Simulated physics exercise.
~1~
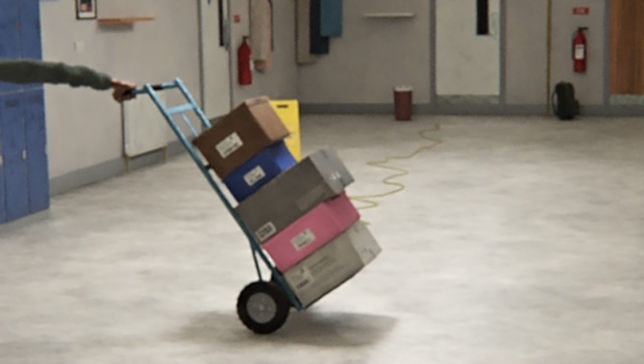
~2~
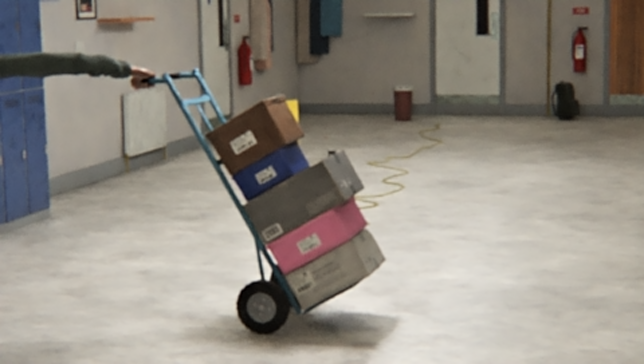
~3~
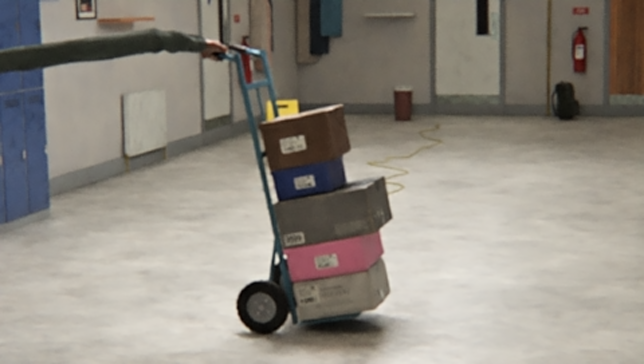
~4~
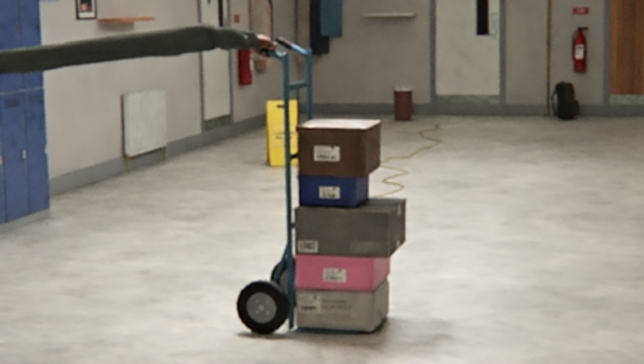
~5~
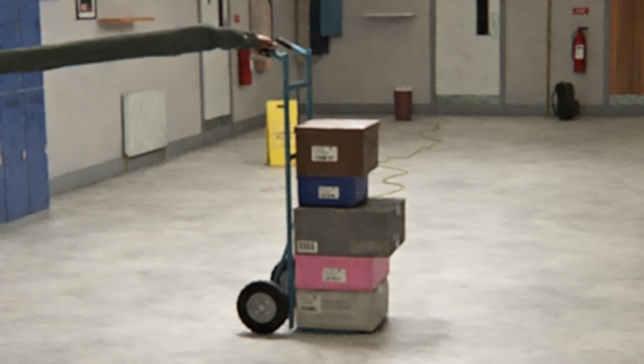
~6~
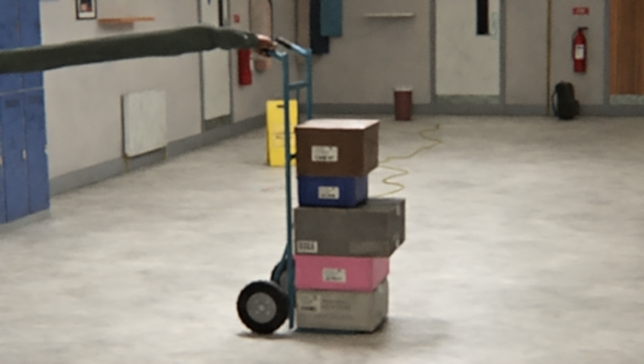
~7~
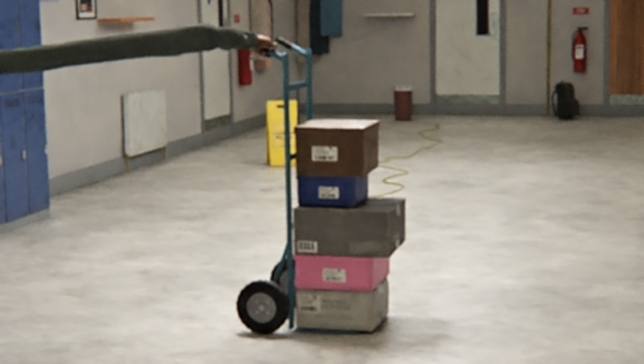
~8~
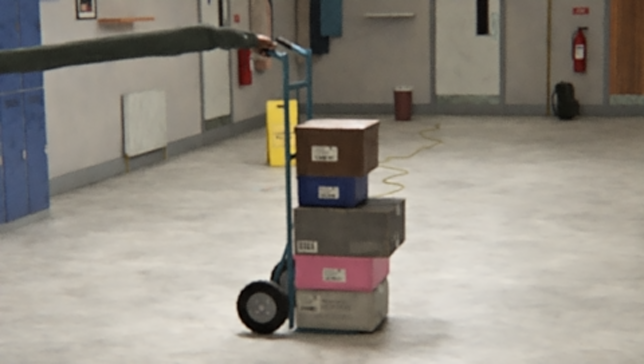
Arm tilting a blue hand truck upright with five stacked boxes, which shift slightly as it lands and stay standing.
